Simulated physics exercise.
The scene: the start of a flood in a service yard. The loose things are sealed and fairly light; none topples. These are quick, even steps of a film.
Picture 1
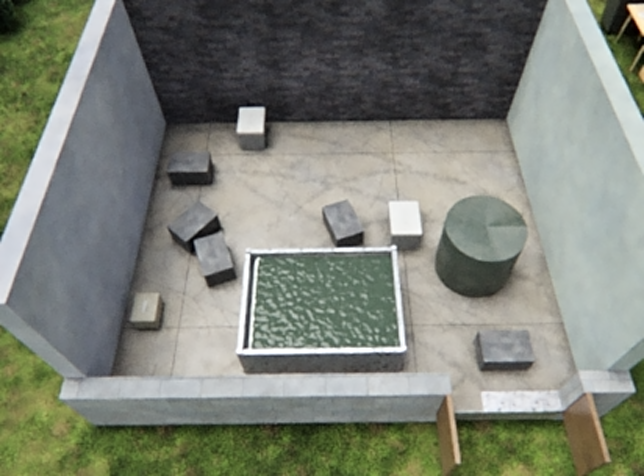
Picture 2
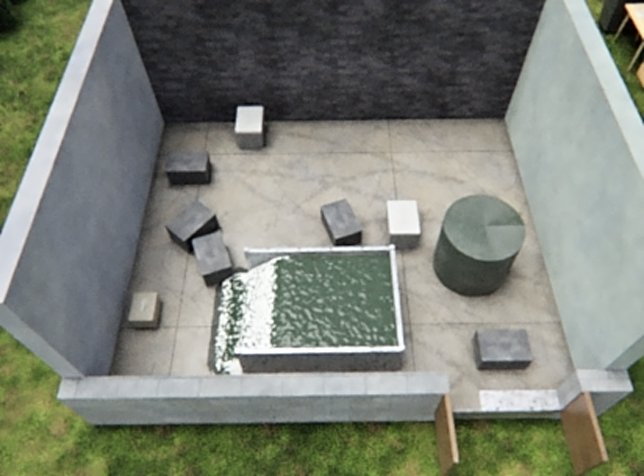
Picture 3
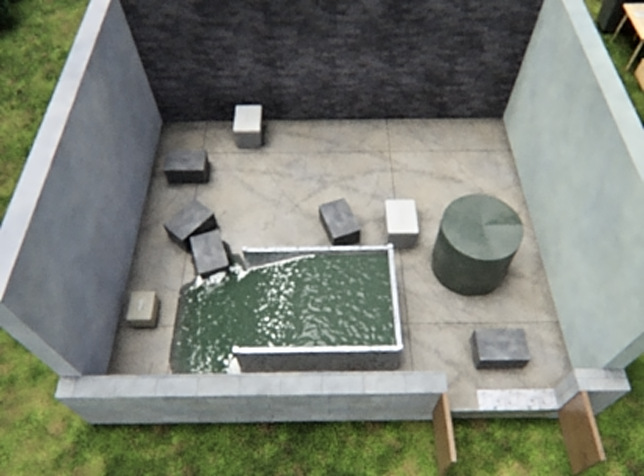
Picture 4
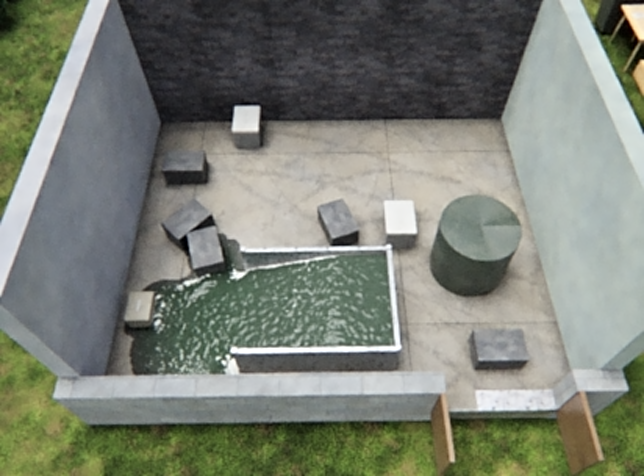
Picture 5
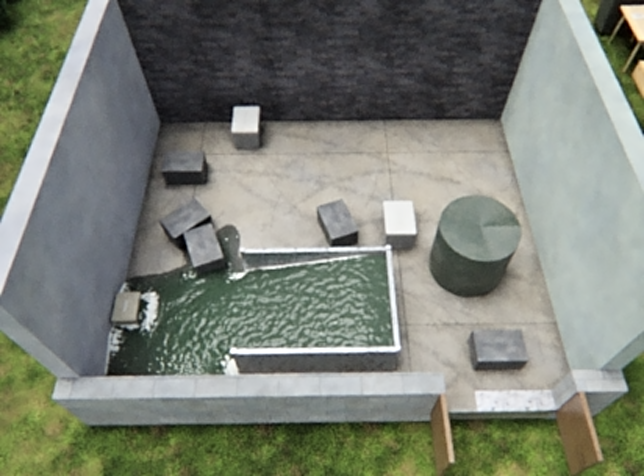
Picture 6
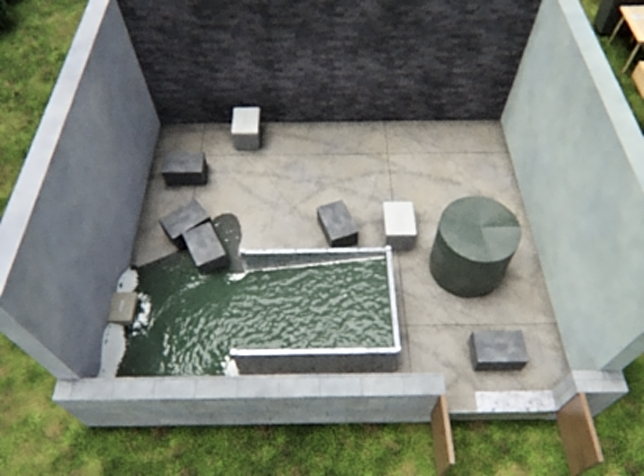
Green water pours from the tank's left side, spreads across the yard and shifts a small block.
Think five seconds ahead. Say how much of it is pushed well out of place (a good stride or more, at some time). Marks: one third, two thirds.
Share: One to two thirds.
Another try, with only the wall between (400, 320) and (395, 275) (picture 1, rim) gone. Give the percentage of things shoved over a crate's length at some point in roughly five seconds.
Close to 10 %.
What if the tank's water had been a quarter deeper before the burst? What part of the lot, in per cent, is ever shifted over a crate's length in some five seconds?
Close to 60 %.
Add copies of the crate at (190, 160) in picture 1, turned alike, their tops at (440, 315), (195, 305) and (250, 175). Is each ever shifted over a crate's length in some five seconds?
In turn: Less than that, moved that far, moved that far.
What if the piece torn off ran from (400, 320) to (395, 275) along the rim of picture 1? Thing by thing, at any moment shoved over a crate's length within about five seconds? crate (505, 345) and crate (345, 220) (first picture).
In that order: Shifted that much, short of that.
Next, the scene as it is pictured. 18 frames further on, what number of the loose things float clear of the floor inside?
It comes to 4.
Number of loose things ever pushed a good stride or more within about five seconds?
It comes to 5.
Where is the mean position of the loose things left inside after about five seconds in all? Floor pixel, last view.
At about (382, 199).
A moment on, 0 of 8 are well off their spots; 1 afloat.
Next, 2 of 8 are well off their spots; 1 afloat.
Later, 5 of 8 are well off their spots; 4 afloat.
In the end, 5 of 8 are well off their spots, and 5 have been at some point; 3 afloat.
